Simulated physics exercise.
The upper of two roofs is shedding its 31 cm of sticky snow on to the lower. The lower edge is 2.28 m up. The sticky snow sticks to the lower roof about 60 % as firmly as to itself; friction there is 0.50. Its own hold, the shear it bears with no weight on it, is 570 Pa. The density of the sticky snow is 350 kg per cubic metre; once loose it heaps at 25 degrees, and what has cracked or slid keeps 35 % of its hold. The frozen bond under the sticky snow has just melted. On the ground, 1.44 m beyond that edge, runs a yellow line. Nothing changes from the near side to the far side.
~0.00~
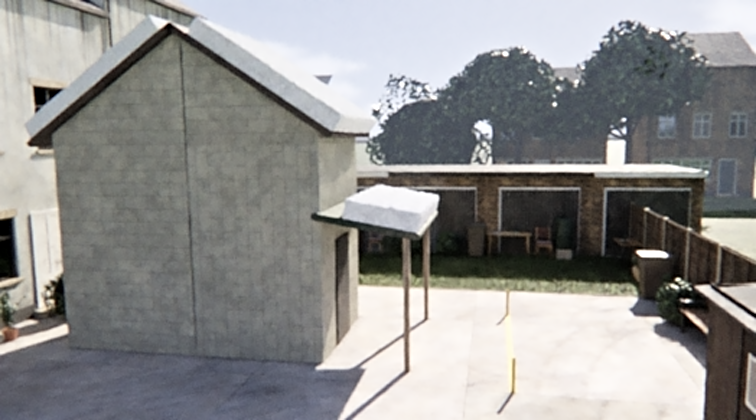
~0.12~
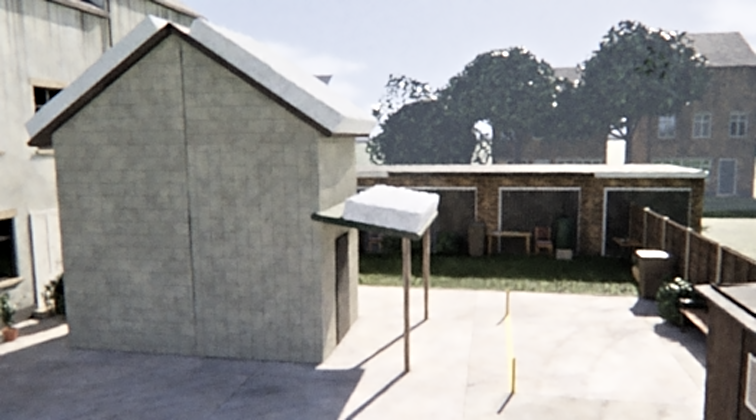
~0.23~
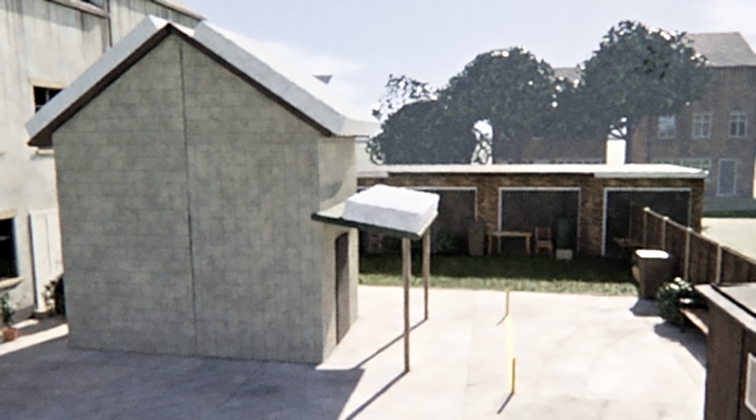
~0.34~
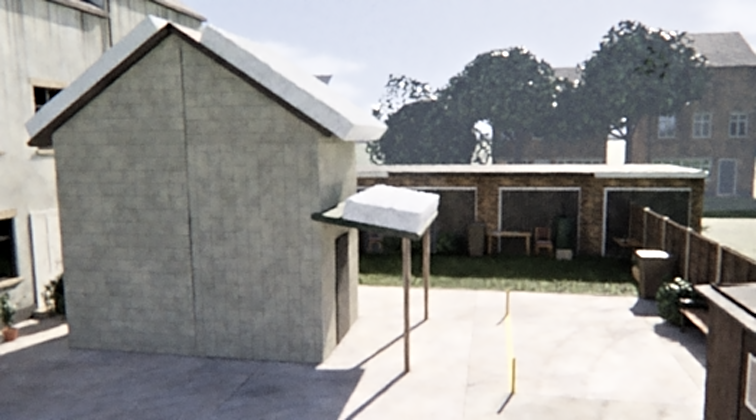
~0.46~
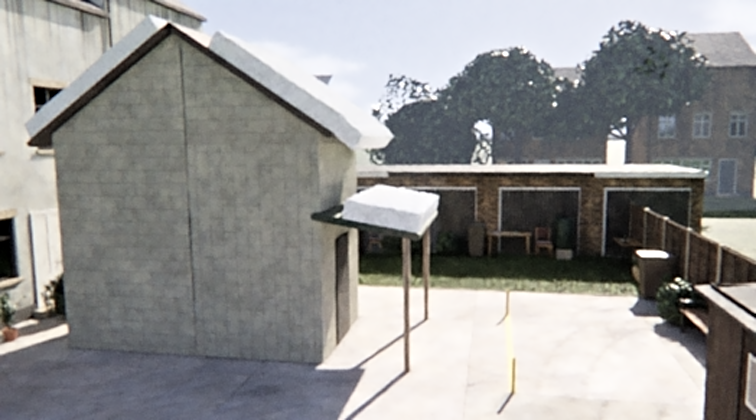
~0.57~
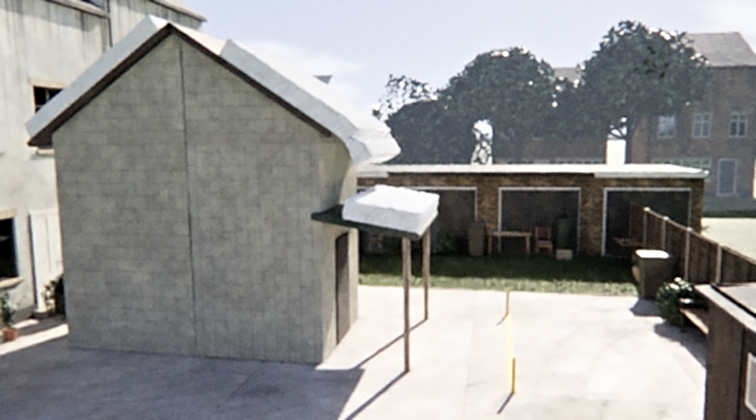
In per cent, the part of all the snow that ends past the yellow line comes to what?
About 53 %.
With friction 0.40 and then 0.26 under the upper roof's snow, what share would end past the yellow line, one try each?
In that order: 45 %, 50 %.
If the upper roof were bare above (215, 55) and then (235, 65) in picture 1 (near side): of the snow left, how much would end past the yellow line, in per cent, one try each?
In that order: 45 %, 40 %.
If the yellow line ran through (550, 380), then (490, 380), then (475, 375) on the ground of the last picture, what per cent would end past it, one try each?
In turn about 40 %, 60 %, 65 %.
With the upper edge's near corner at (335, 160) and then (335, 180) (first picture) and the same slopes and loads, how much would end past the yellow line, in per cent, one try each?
In turn about 50 %, 30 %.
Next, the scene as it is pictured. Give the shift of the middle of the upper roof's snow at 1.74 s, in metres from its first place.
Roughly 5.4 m.
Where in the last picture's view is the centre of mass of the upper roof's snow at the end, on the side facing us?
Around (588, 361).
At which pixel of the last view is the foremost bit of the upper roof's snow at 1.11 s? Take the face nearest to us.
Around (442, 222).
After 1.11 s, none is below the lower edge and 0 % is past the line.
After 1.74 s, 70 % is below the lower edge and 31 % is past the line.
After 2.37 s, 72 % is below the lower edge and 53 % is past the line.
After 3.00 s, 72 % is below the lower edge and 53 % is past the line.
After 3.10 s, at the end, 72 % is below the lower edge and 53 % is past the line.
